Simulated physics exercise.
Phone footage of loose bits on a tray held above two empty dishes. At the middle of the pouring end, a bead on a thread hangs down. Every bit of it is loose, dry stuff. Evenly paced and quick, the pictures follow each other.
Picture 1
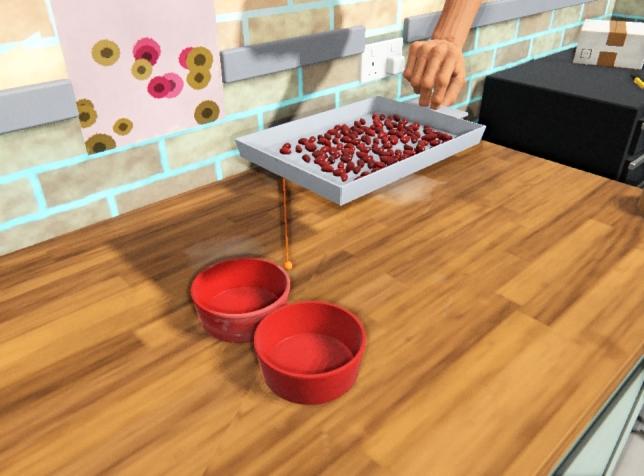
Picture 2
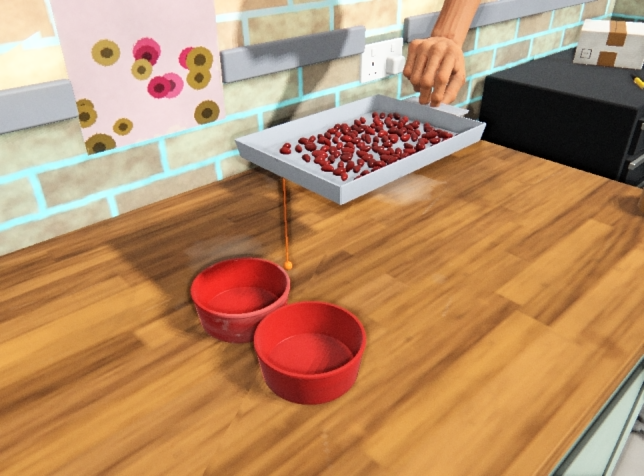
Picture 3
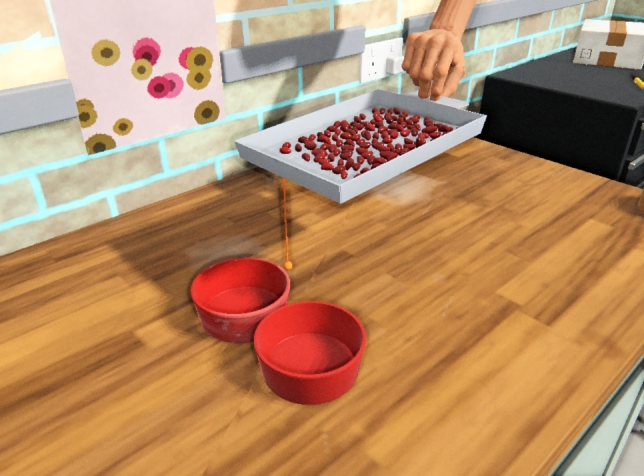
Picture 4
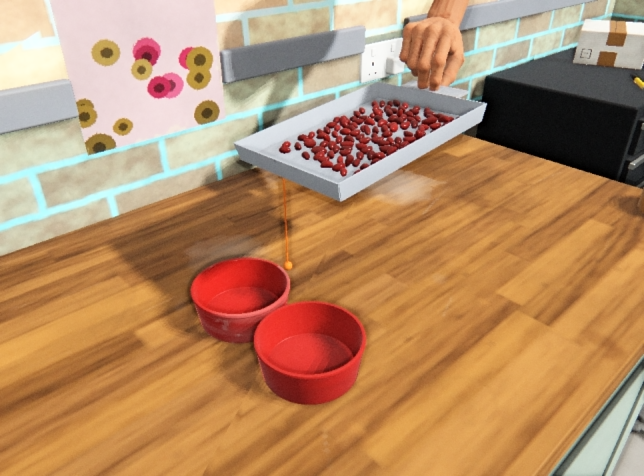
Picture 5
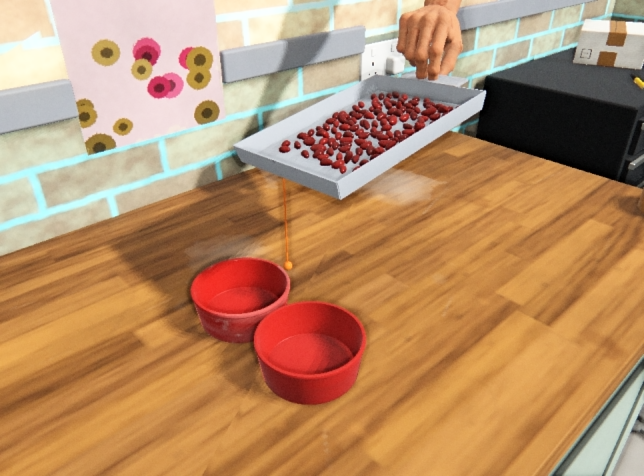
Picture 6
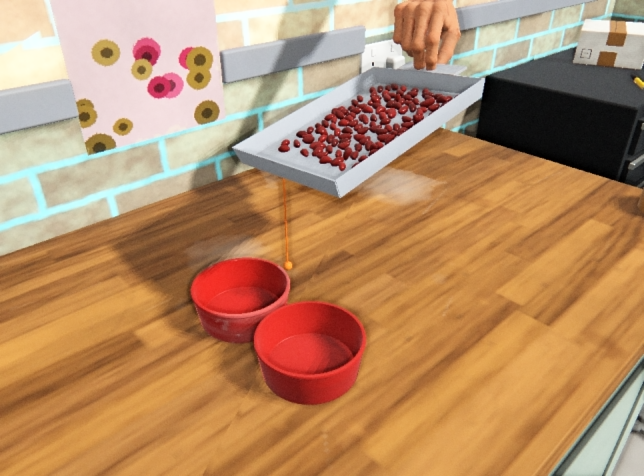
On a wooden kitchen counter, a hand gradually raises the far end of a tray of red beans above two empty red dishes.
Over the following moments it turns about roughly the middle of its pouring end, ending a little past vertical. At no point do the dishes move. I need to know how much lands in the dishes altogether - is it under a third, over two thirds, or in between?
Altogether it comes to between a third and two thirds.
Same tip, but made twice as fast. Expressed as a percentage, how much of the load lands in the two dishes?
About 50 %.
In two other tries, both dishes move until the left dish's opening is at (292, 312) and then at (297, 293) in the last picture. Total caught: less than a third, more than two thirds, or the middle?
Under a third; below one third.
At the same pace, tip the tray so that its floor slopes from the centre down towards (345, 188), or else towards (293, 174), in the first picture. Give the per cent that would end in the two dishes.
About 60 and 80 percent.
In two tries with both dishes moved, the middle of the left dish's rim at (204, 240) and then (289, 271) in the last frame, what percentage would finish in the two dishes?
First position: Some 70 %; second position: Some 10 %.
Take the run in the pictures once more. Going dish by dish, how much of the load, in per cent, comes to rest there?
50 per cent goes to the left dish and 0 per cent to the right dish.
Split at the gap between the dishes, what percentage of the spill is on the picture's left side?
Estimate: Roughly 90 %.
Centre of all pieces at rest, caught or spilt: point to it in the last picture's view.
Resting centre, last picture - approx. (228, 294).
Soon after the last picture, tray tipped steeply; all on the tray.
A little later, tray tipped right over; nearly all on the tray; a stray few in the left dish; a stray few outside both; a stray few in the air.
Later still, tray tipped past a quarter turn; about half in the left dish; about half outside both.
At rest, tray tipped past a quarter turn; none in the right dish; about half in the left dish; about half outside both.
